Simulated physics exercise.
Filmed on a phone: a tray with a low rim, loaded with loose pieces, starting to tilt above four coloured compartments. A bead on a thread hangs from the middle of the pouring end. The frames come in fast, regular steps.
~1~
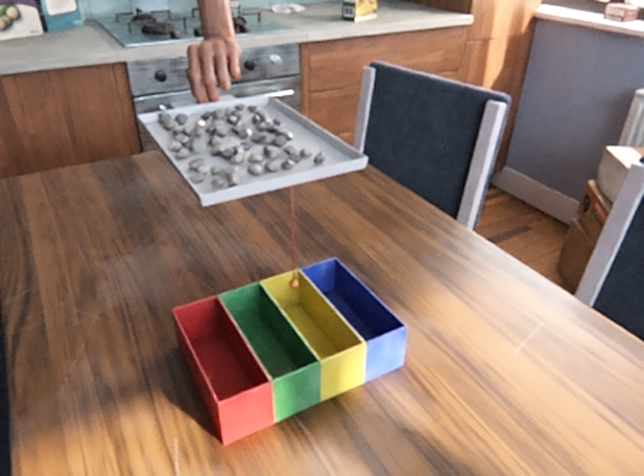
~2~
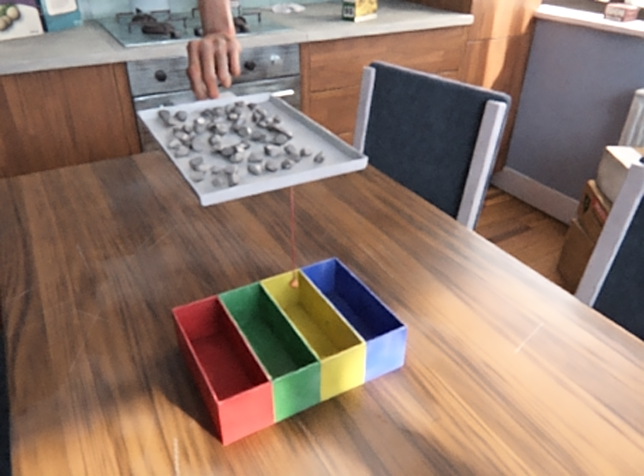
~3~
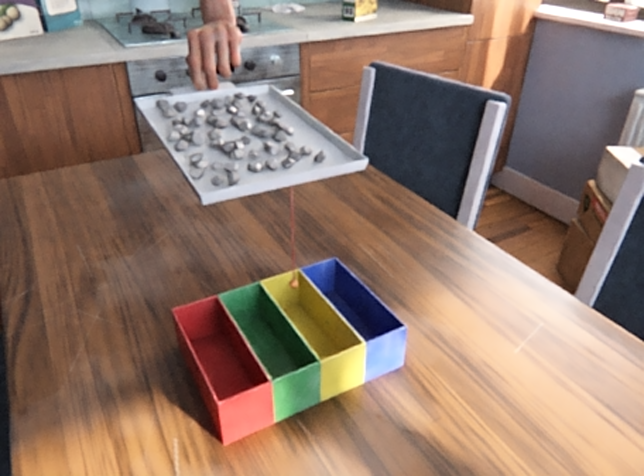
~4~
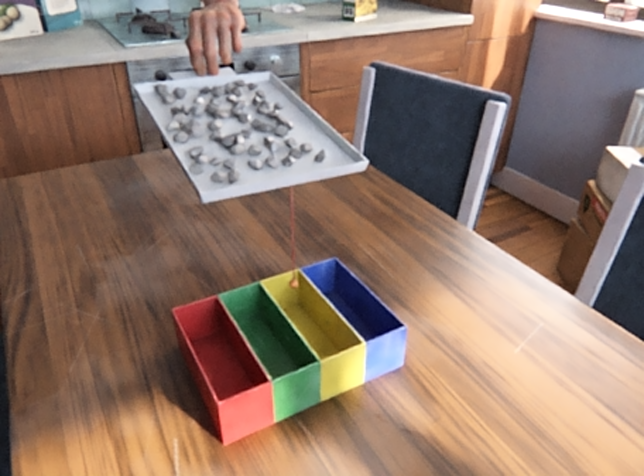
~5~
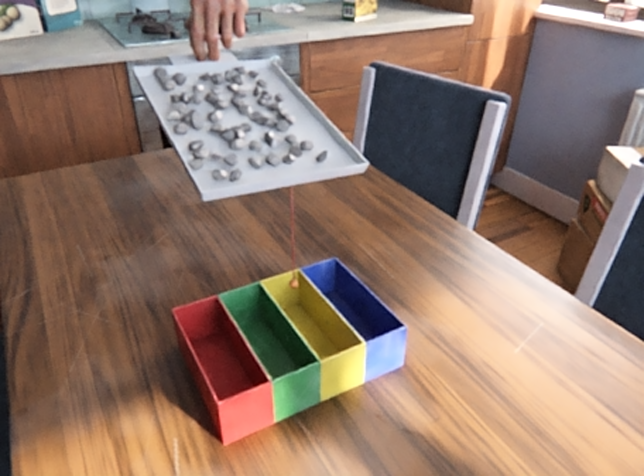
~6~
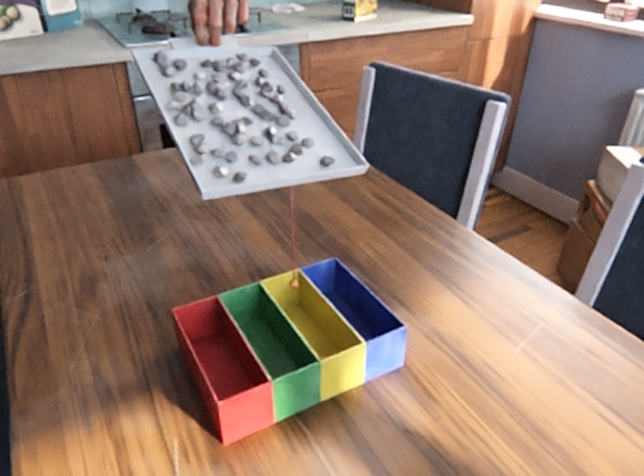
A hand raises the far end of a gray tray of stones above four coloured compartments.
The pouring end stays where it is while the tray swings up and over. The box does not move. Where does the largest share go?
It favours the blue compartment.
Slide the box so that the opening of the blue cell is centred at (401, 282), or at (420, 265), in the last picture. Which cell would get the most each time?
One: Yellow. Two: Green.
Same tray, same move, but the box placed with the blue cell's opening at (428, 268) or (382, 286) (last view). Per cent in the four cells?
First some 90, then 100 per cent.
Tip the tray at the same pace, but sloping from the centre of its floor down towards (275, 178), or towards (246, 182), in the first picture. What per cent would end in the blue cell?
The first gives 20 %, the second 0 %.
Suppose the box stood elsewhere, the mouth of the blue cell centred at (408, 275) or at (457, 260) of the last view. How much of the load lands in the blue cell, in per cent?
In turn 0 and 0 in a hundred.
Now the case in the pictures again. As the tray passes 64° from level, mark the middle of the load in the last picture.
At about (316, 162).
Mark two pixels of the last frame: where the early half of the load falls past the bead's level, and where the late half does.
At about (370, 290), then at (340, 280).
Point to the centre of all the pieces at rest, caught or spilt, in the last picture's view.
Near (360, 343).
Shortly afterwards, tray tipped steeply; all but a few on the tray; a little falling or outside the box.
Next, tray tipped past a quarter turn; near a quarter on the tray; near a third in the blue cell; near a quarter in the yellow cell; only a few in the green cell; near a quarter falling or outside the box.
Some moments later, tray tipped past a quarter turn; near half in the blue cell; near a quarter in the yellow cell; a little in the green cell; near a quarter falling or outside the box.
In the end, tray tipped past a quarter turn; near half in the blue cell; near a quarter in the yellow cell; a little in the green cell; none at all in the red cell; near a quarter outside the box.
